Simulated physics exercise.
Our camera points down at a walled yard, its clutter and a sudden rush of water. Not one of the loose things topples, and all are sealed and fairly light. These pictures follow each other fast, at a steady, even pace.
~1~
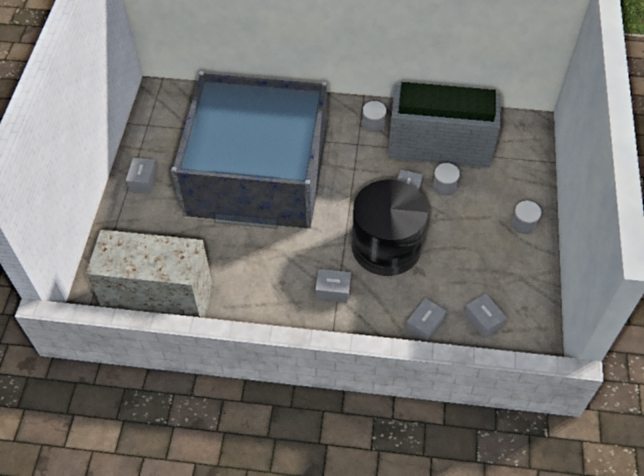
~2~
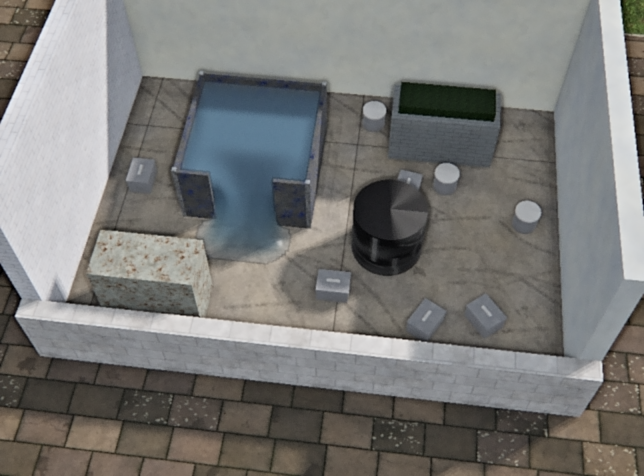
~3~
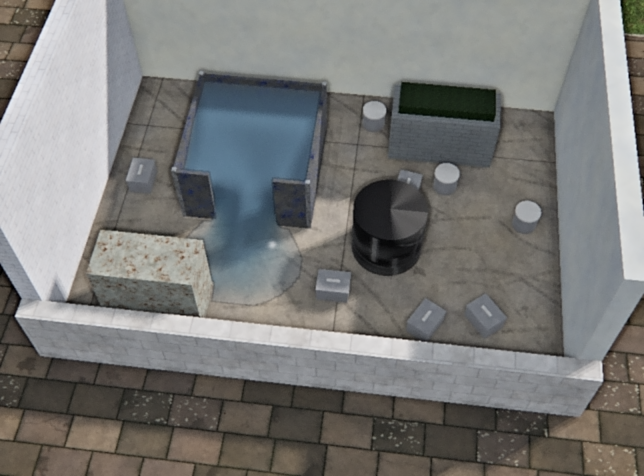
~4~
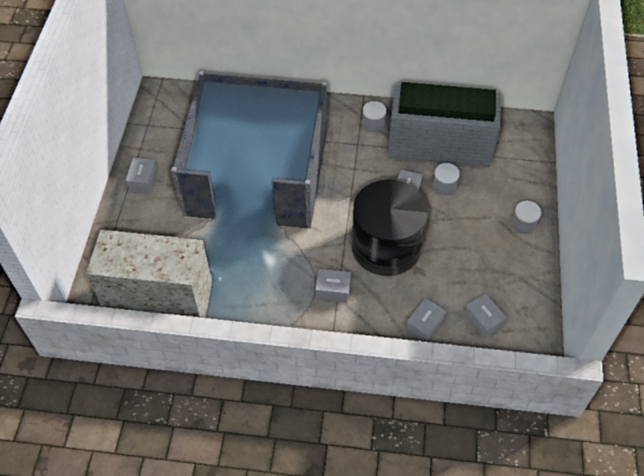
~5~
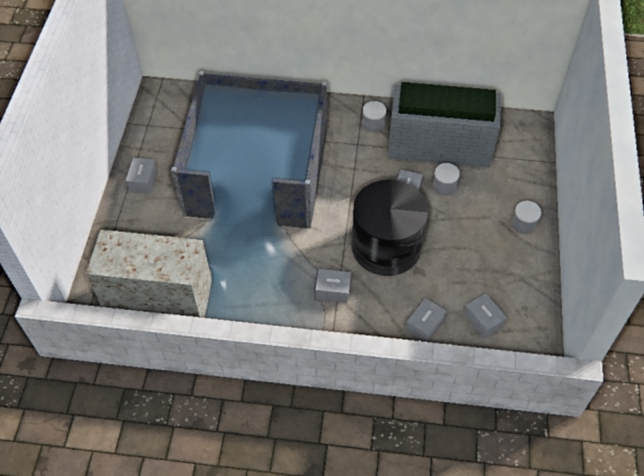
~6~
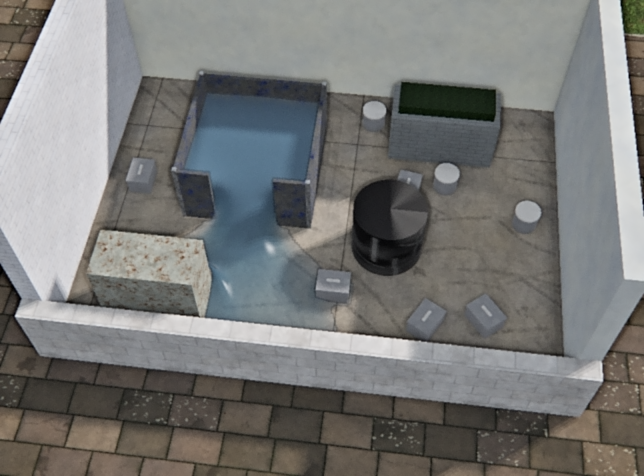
The clip opens on a walled yard seen from above, with a full tank of blue water among small grey blocks, white cylinders and a round black table. A gap appears in the tank's near side and water pours out, spreading across the paving to the front wall, while the surrounding objects stay put.
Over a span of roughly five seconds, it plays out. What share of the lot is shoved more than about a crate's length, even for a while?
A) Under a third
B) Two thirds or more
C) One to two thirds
The answer is C.
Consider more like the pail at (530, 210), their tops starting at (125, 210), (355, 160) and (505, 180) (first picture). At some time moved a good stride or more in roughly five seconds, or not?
The first travels far, the second sits tight, the third travels far.
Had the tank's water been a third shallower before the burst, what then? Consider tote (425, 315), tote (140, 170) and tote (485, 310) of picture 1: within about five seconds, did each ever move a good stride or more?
Note, in sequence: Past that mark / past that mark / past that mark.
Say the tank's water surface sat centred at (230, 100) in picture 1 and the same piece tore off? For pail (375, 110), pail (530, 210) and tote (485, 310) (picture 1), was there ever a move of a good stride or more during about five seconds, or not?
The first: Did not travel far; the second: Travelled far enough; the third: Travelled far enough.
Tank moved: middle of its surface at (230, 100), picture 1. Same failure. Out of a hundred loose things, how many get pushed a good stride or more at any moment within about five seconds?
About 60 %.
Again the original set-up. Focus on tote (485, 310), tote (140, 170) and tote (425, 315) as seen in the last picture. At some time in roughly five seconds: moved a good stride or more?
The first is driven that far, the second driven that far, and the third driven that far.
A moment on, 0 of 8 are well off their spots; 0 afloat.
Next, 3 of 8 are well off their spots; 0 afloat.
Later, 5 of 8 are well off their spots; 2 afloat.
In the end, 5 of 8 are well off their spots, and 5 have been at some point; 5 afloat.
